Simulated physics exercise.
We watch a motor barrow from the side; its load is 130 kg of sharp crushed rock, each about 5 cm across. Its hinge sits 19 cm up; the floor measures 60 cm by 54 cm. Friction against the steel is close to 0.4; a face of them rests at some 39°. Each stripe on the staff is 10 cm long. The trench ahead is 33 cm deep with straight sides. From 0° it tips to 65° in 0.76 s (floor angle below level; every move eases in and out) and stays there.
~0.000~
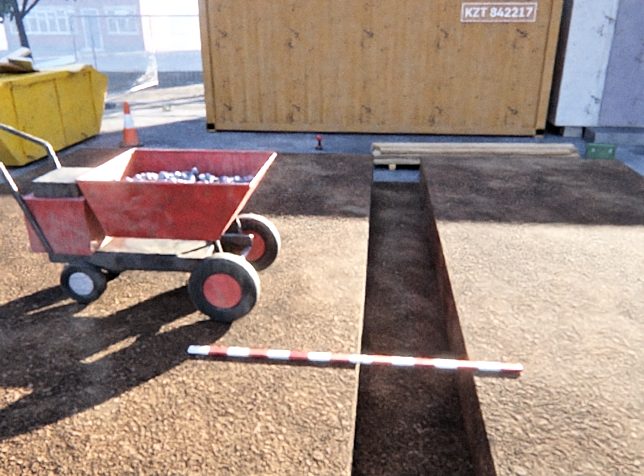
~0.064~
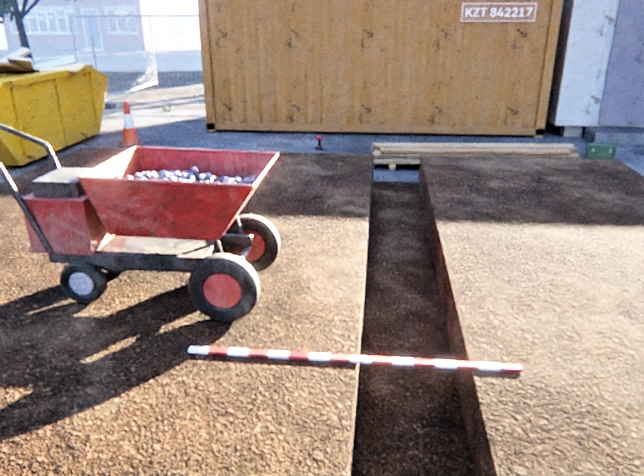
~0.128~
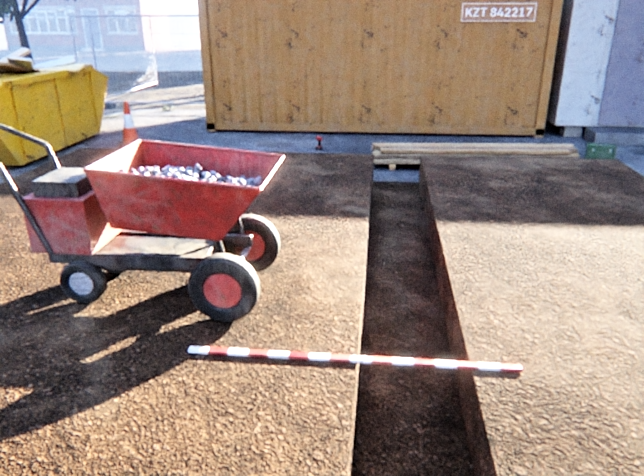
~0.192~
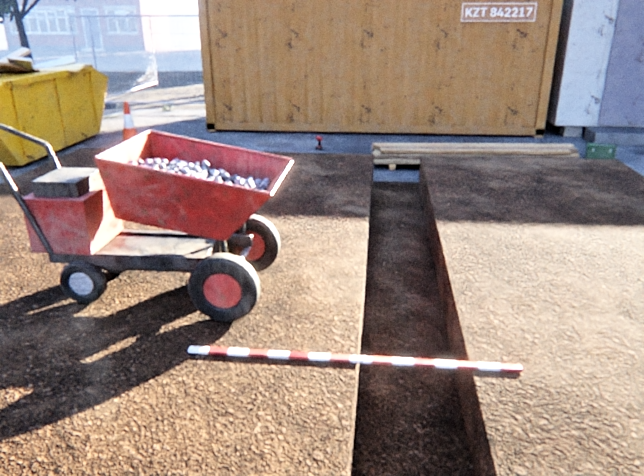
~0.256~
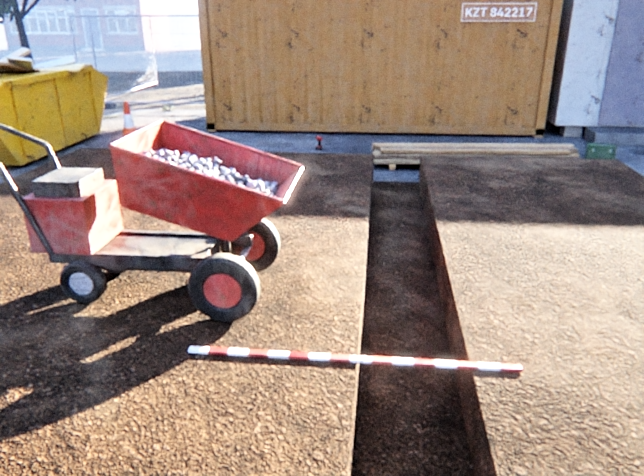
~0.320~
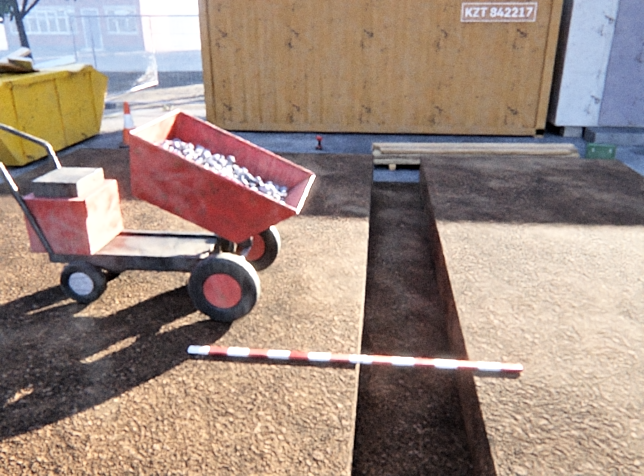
We see a red motor barrow loaded with grey crushed rock beside a straight trench, a striped staff lying across it; the skip tilts steadily forward to the right, its rear rising while the wheels stay still.
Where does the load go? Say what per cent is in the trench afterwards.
About 44 per cent.
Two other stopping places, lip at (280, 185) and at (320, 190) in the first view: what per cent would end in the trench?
Near 45 per cent from the first place, 40 from the second.
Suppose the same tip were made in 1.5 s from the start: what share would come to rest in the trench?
In that case some 30 per cent.
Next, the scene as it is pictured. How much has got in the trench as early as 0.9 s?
About 5 per cent by then.
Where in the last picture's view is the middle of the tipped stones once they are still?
Their middle is at about (405, 345).
After 0.6 s the floor is at 55°; 100 % in the skip; the foremost stones are at (313, 241).
After 0.9 s the floor is at 65°; 94 % in the skip, 3 % short of the trench, 3 % in the trench; the foremost stones are at (377, 278).
After 1.2 s the floor is at 65°; 63 % in the skip, 4 % short of the trench, 33 % in the trench; the foremost stones are at (450, 350).
After 3.2 s the floor is at 65°; 53 % in the skip, 4 % short of the trench, 44 % in the trench; the foremost stones are at (454, 372).
